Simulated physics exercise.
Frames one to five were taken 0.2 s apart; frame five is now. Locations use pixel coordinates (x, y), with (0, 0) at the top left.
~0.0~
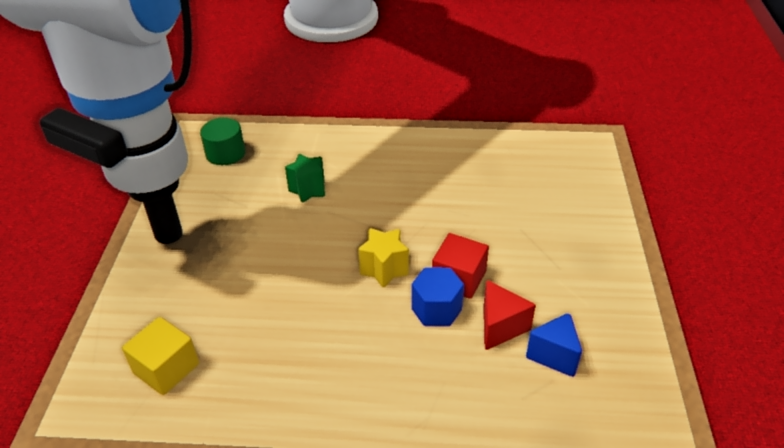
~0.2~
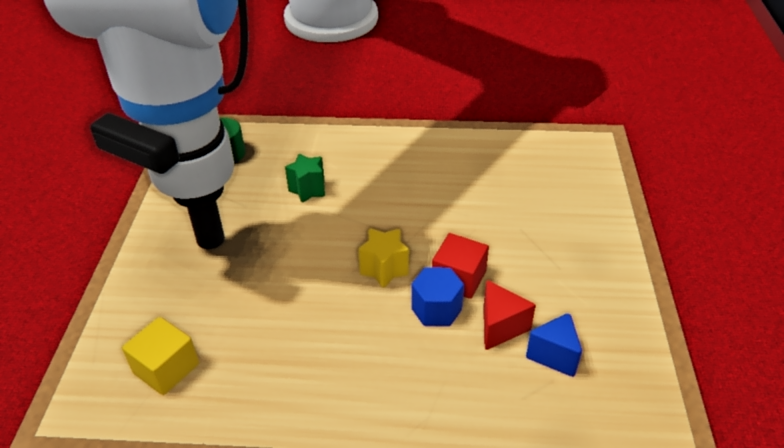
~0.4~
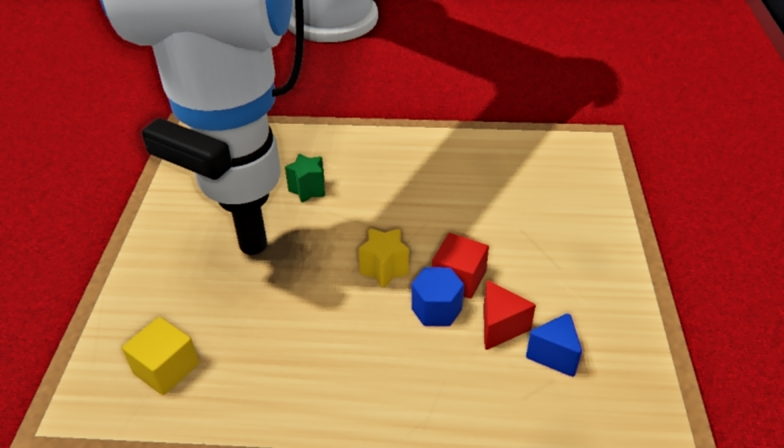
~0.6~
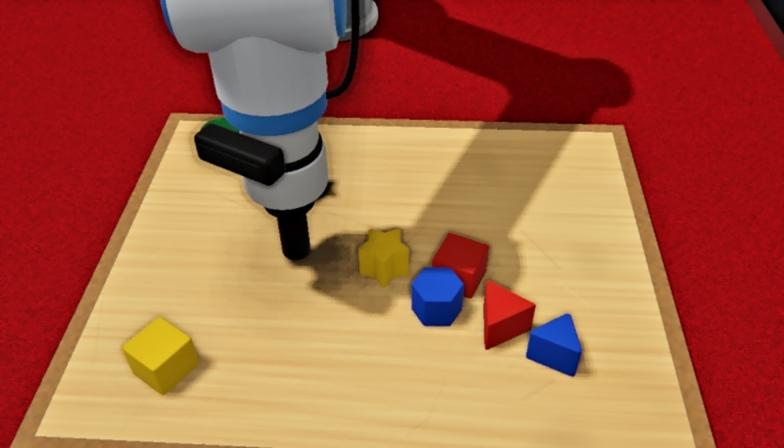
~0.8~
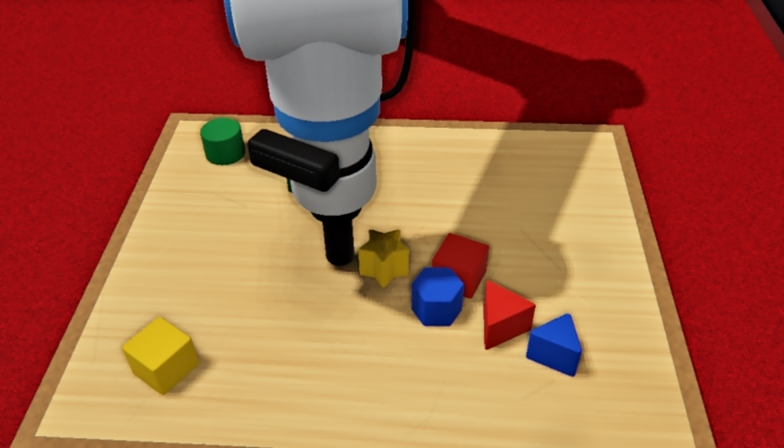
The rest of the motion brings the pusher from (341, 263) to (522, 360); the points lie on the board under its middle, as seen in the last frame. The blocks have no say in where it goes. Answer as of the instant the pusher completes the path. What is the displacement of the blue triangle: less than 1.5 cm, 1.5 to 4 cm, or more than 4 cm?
The answer here is from 1.5 to 4 cm.
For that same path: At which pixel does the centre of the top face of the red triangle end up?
Roughly at (601, 306).
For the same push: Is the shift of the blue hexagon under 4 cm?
Short answer: No.
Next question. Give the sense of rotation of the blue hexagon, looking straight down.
Seen from above, its turn is counter-clockwise.
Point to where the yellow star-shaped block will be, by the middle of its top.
The point I'd pick in the picture is (413, 246).
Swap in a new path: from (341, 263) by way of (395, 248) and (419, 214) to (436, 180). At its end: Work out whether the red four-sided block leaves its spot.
If the pusher follows that path, the red four-sided block stays in its place.
The first path, step by step. One third of the way, pusher at (397, 287); yellow star-shaped block at (412, 246), turned 80° anticlockwise.
Two thirds of the way, pusher at (457, 319); yellow star-shaped block at (413, 246), turned 85° anticlockwise; blue hexagon at (499, 303), turned 30° anticlockwise; red triangle at (541, 308).
At the end, pusher at (523, 352); yellow star-shaped block at (413, 246), turned 85° anticlockwise; blue hexagon at (557, 314), turned 75° anticlockwise; red triangle at (601, 306); blue triangle at (592, 342).
